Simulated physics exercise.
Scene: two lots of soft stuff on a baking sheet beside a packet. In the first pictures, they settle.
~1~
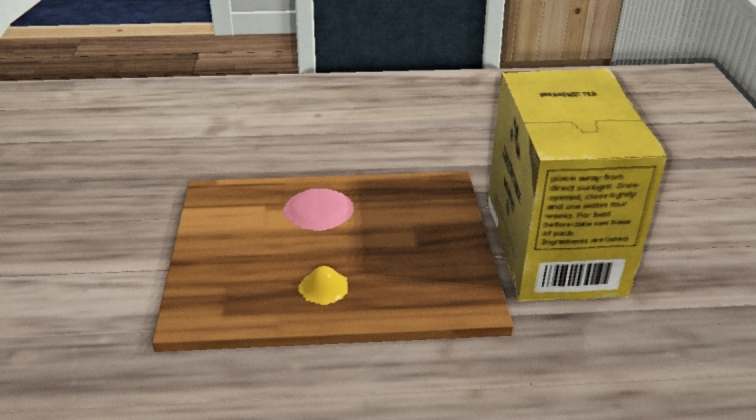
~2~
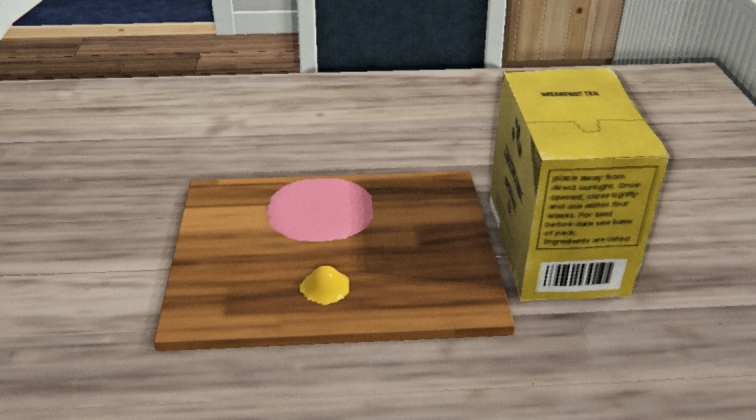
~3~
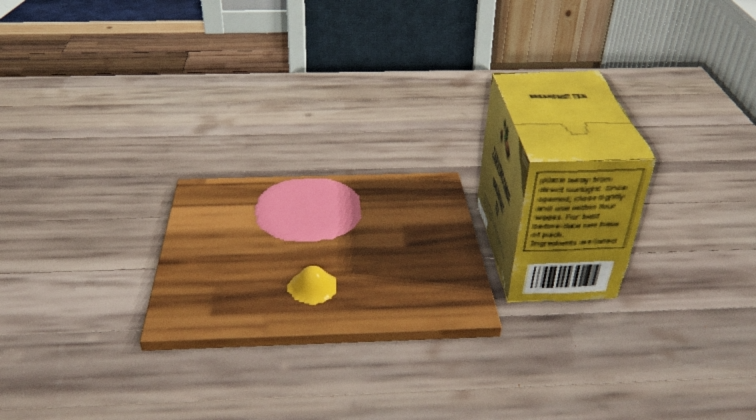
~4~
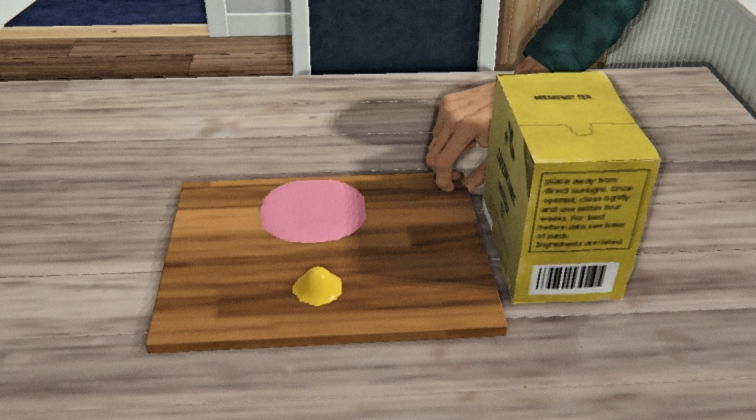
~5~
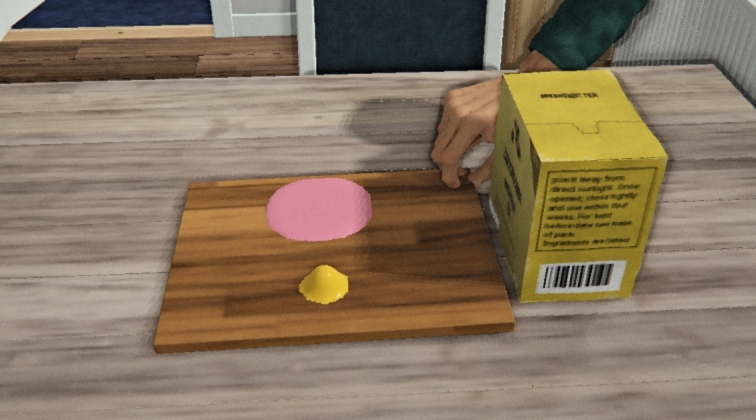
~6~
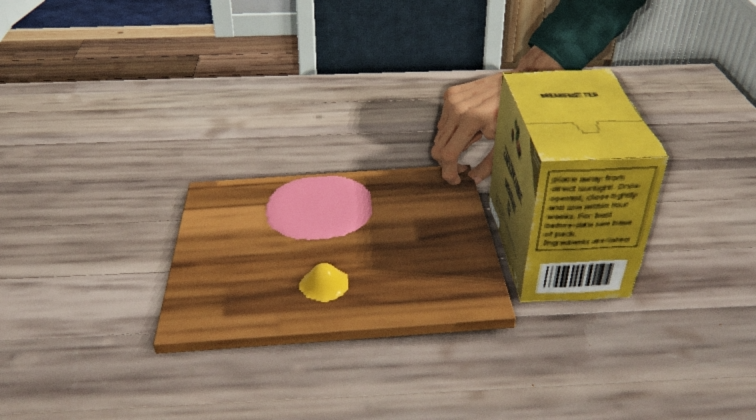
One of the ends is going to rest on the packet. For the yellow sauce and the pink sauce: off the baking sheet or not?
Result: The yellow sauce does not leave; the pink sauce leaves the surface.
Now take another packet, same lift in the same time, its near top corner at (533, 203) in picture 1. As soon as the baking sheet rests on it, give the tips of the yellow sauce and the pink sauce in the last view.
Near (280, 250) for the first, near (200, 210) for the second.
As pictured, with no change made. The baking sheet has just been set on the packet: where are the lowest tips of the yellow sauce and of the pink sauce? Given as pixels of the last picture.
Fronts, final frame: First approx. (268, 229); second approx. (175, 216).
A moment on, slope about 34°; the yellow sauce has not moved; the pink sauce has crept down a long way.
Further on, the yellow sauce has not moved; the pink sauce is dripping off the low end.
When it is over, slope about 34°; the yellow sauce has not moved; the pink sauce is dripping off the low end.
